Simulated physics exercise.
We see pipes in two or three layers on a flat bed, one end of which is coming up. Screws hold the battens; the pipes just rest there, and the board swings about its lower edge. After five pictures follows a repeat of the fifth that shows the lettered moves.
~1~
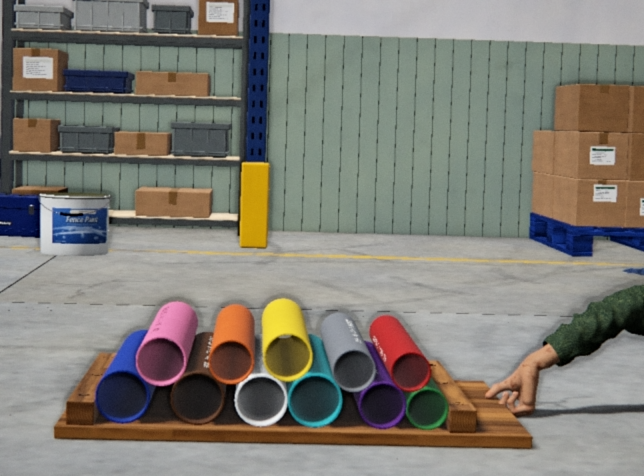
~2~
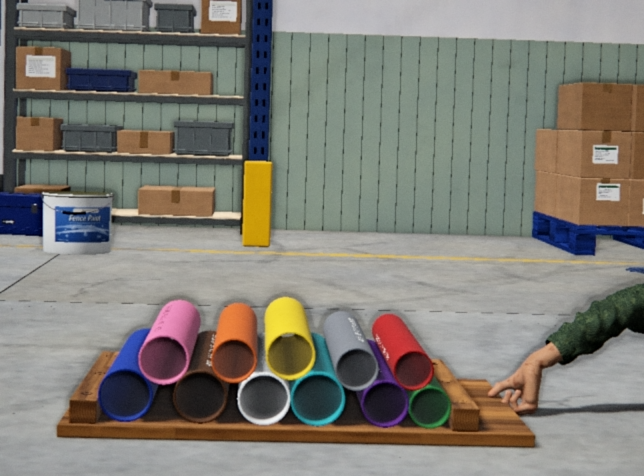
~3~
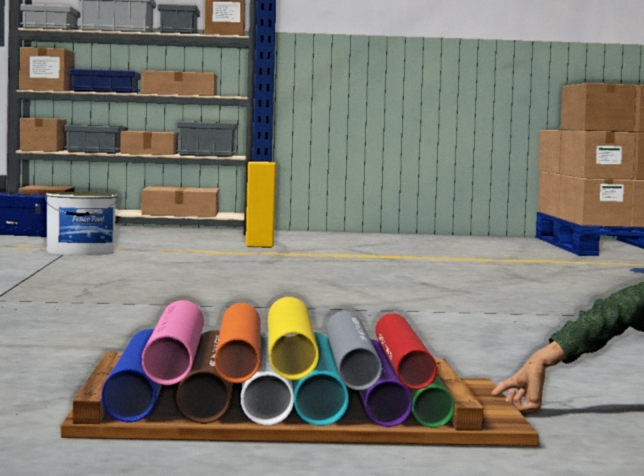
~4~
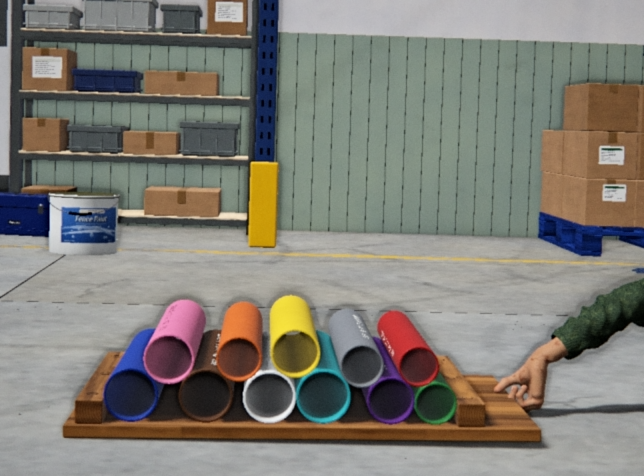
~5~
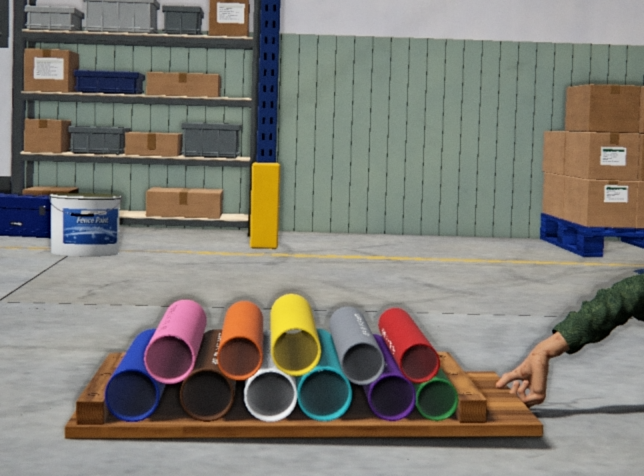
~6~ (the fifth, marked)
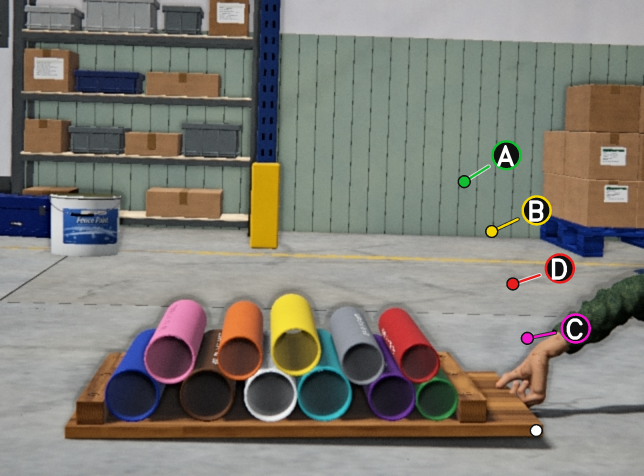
The camera drifts very slightly left in a warehouse, facing the open ends of stacked pipes on a wooden board, with shelves and boxes behind. Blue, brown, white, turquoise, purple and green pipes lie beneath pink, orange, yellow, grey and red ones, while a green-sleeved arm reaches in from the right, its hand at the board's end. Everything slides slightly rightward together in view, with no clear movement of board, pipes or hand.
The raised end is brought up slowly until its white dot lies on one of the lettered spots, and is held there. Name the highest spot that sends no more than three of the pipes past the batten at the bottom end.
Raise it to A.
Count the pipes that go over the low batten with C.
With C, none.
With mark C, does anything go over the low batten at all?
No.
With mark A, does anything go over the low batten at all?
At A: Yes.
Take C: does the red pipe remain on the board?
Yes.
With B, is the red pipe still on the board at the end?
Yes.
On the marked copy, A at (464, 182); B at (492, 231); C at (527, 338); D at (513, 284); the white dot at (536, 430).
Taking A. A third of the way, board at 19°.
Two thirds of the way, board at 34°.
When it is over, board at 34°, three over the low batten (orange, yellow, pink).
As for the rest, B none over the low batten; C none over the low batten; D none over the low batten.
